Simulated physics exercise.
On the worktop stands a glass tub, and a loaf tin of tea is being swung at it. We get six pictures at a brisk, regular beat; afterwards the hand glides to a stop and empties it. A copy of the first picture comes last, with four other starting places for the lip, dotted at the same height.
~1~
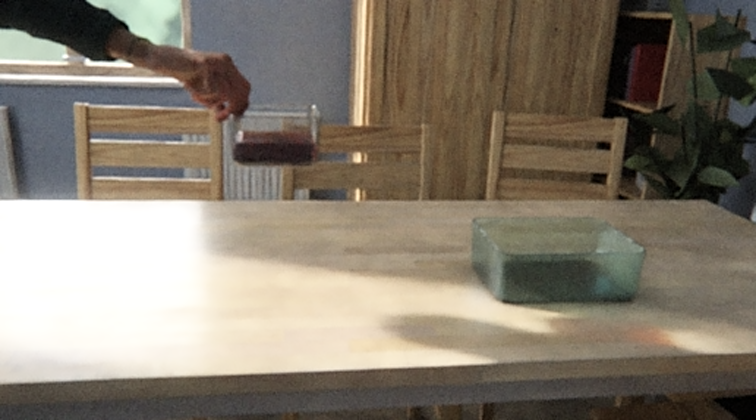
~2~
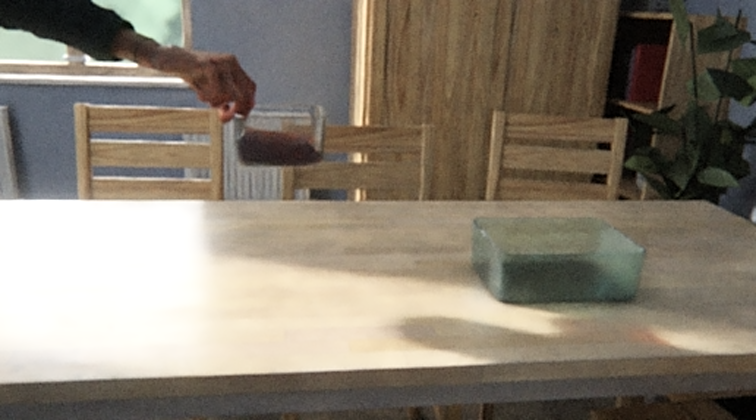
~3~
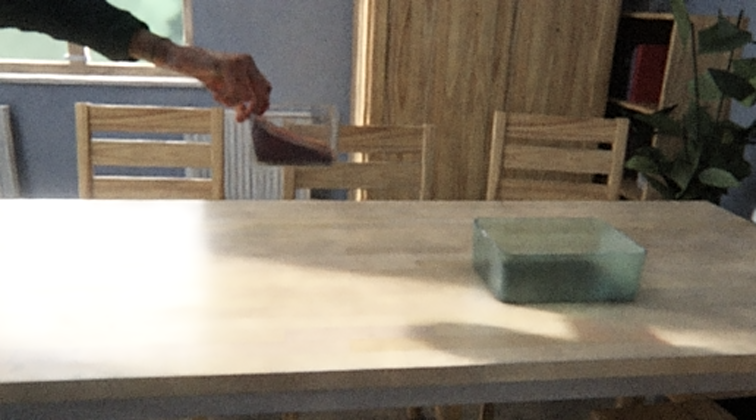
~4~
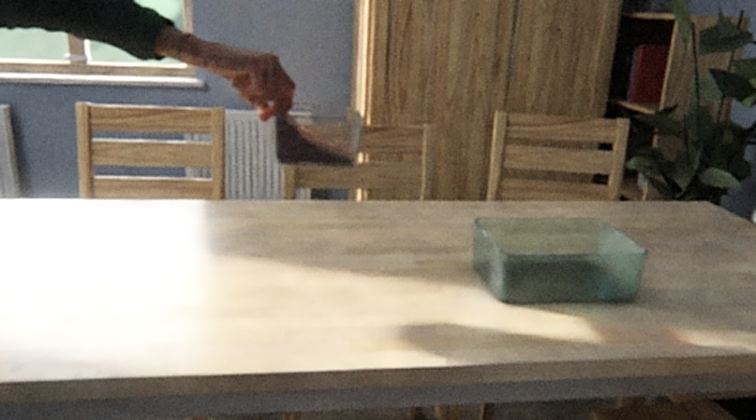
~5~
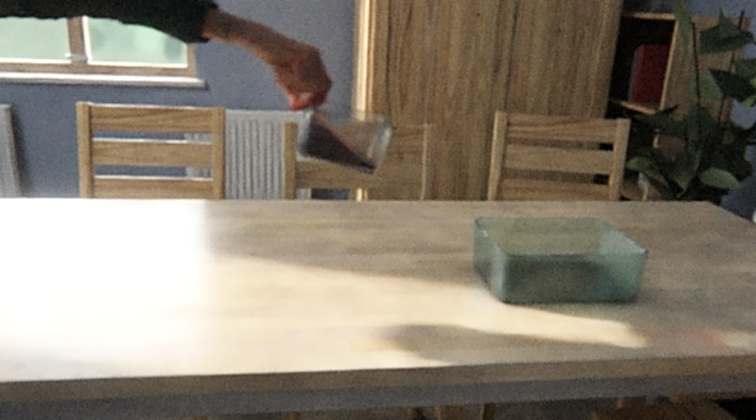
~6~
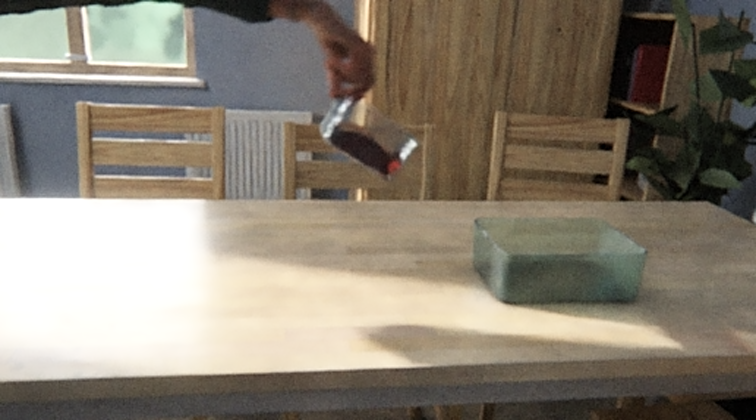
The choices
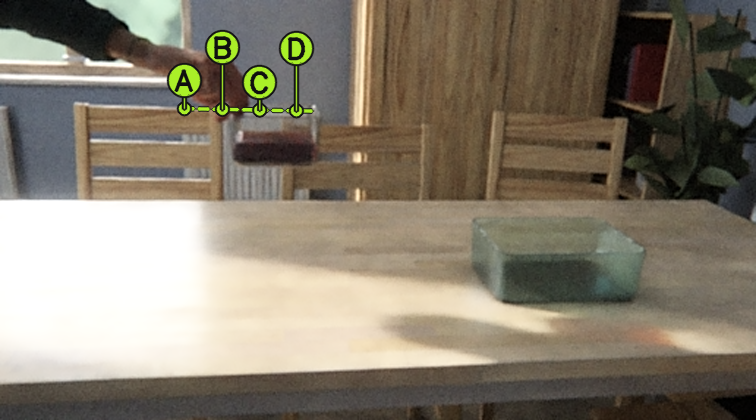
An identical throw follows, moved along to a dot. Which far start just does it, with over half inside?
D is the one.
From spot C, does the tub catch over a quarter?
Yes, it does.
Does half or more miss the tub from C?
Yes.
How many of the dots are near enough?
One of them.
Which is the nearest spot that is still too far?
C.
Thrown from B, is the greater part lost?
Yes, that goes wrong.
On the marked copy, A at (184, 108); B at (222, 109); C at (259, 110); D at (296, 110).
For spot A, about 0 % lands in the tub, 99 % falls short.
For spot B, about 13 % lands in the tub, 83 % falls short and 5 % goes beside or beyond.
For spot C, about 37 % lands in the tub, 55 % falls short and 9 % goes beside or beyond.
For spot D, about 71 % lands in the tub, 20 % falls short and 9 % goes beside or beyond.
